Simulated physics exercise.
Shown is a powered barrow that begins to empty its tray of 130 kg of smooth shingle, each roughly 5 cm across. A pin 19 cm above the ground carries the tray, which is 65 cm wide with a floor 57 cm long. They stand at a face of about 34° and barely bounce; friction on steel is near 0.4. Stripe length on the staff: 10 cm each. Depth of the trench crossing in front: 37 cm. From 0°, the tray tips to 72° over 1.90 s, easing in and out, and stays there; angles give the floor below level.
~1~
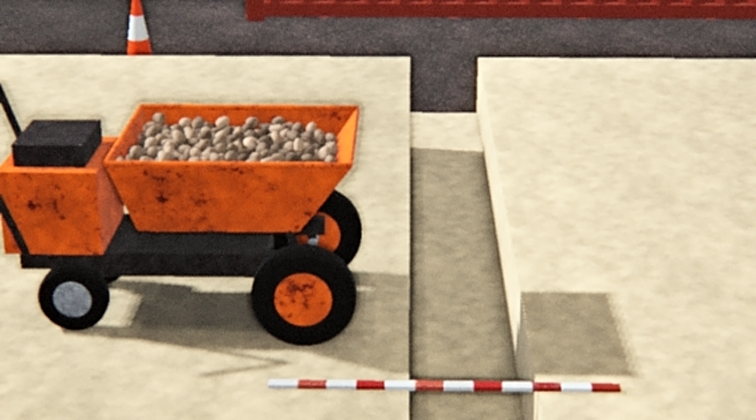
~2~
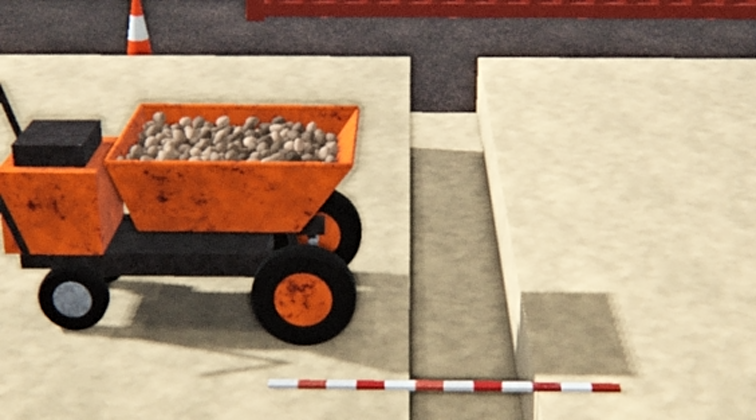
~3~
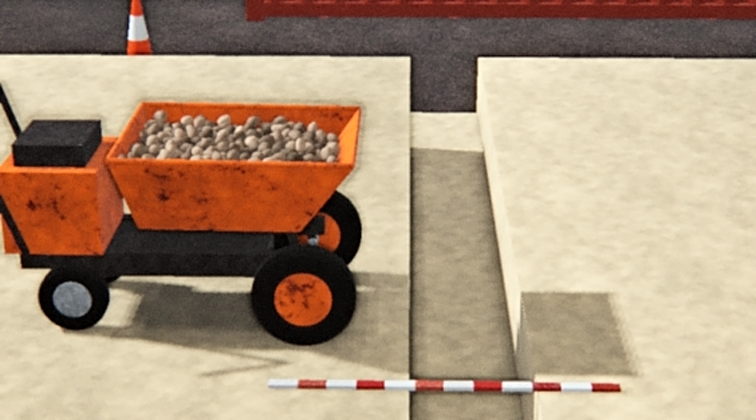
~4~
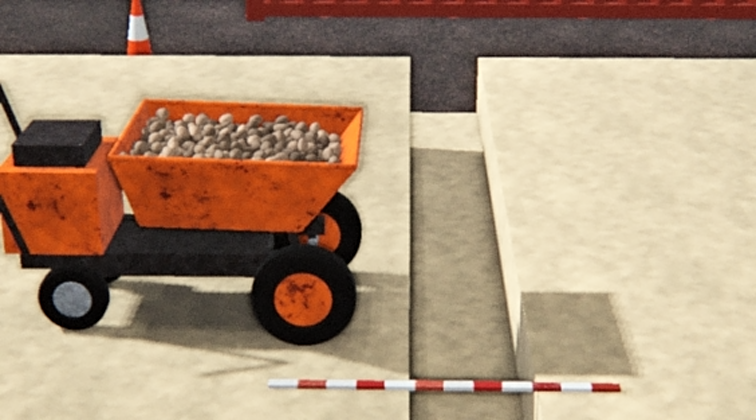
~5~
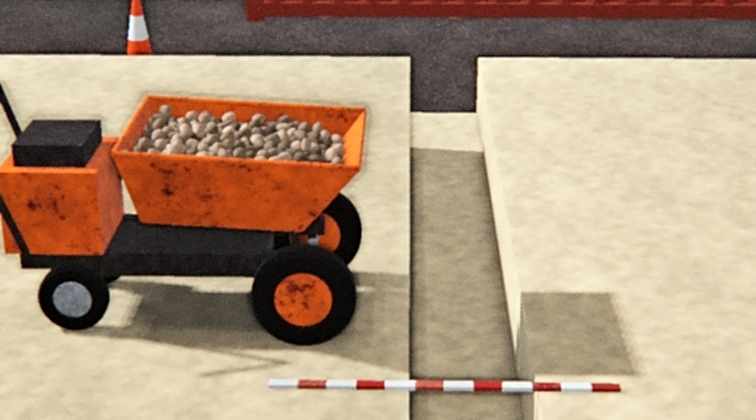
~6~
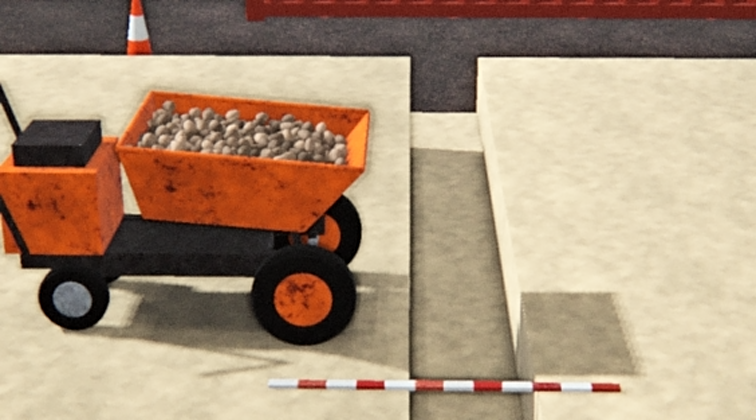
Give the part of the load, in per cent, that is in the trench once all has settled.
Close to 83 in a hundred.
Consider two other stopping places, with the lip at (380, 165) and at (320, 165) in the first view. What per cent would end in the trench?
Around 60 and then 100 percent.
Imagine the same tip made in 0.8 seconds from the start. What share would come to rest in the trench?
That works out at about 65 in a hundred.
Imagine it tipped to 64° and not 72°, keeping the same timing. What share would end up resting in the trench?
Then about 85 per cent.
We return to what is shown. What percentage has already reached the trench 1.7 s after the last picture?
About 50%.
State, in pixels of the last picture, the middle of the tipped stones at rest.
I'd put it close to (488, 375).
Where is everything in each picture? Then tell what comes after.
In the first picture, lip at (351, 166), floor tilted 0°, highest stones at (219, 136).
In the second picture, lip at (352, 166), floor tilted 0°, highest stones at (220, 135).
In the third picture, lip at (354, 166), floor tilted 1°, highest stones at (216, 135).
In the fourth picture, lip at (356, 167), floor tilted 2°, highest stones at (209, 133).
In the fifth picture, the tray is at 3°, its lip at (360, 169); the top of the load is at (195, 127).
In the sixth picture, lip at (364, 170), floor tilted 5°, highest stones at (190, 123).
Then, 1.1 s after the last picture the floor is at 61°, 96 % in the tray, 4 % in the trench; the foremost stones are at (492, 282).
Then, 1.7 s after the last picture the floor is at 72°, 34 % in the tray, 51 % in the trench, 15 % past the trench; the foremost stones are at (640, 304).
Then, 2.0 s after the last picture the floor is at 72°, 12 % in the tray, 70 % in the trench, 18 % past the trench; the foremost stones are at (700, 292).
Then, 4.0 s after the last picture the floor is at 72°, 0 % in the tray, 83 % in the trench, 17 % past the trench; the foremost stones are at (729, 302).
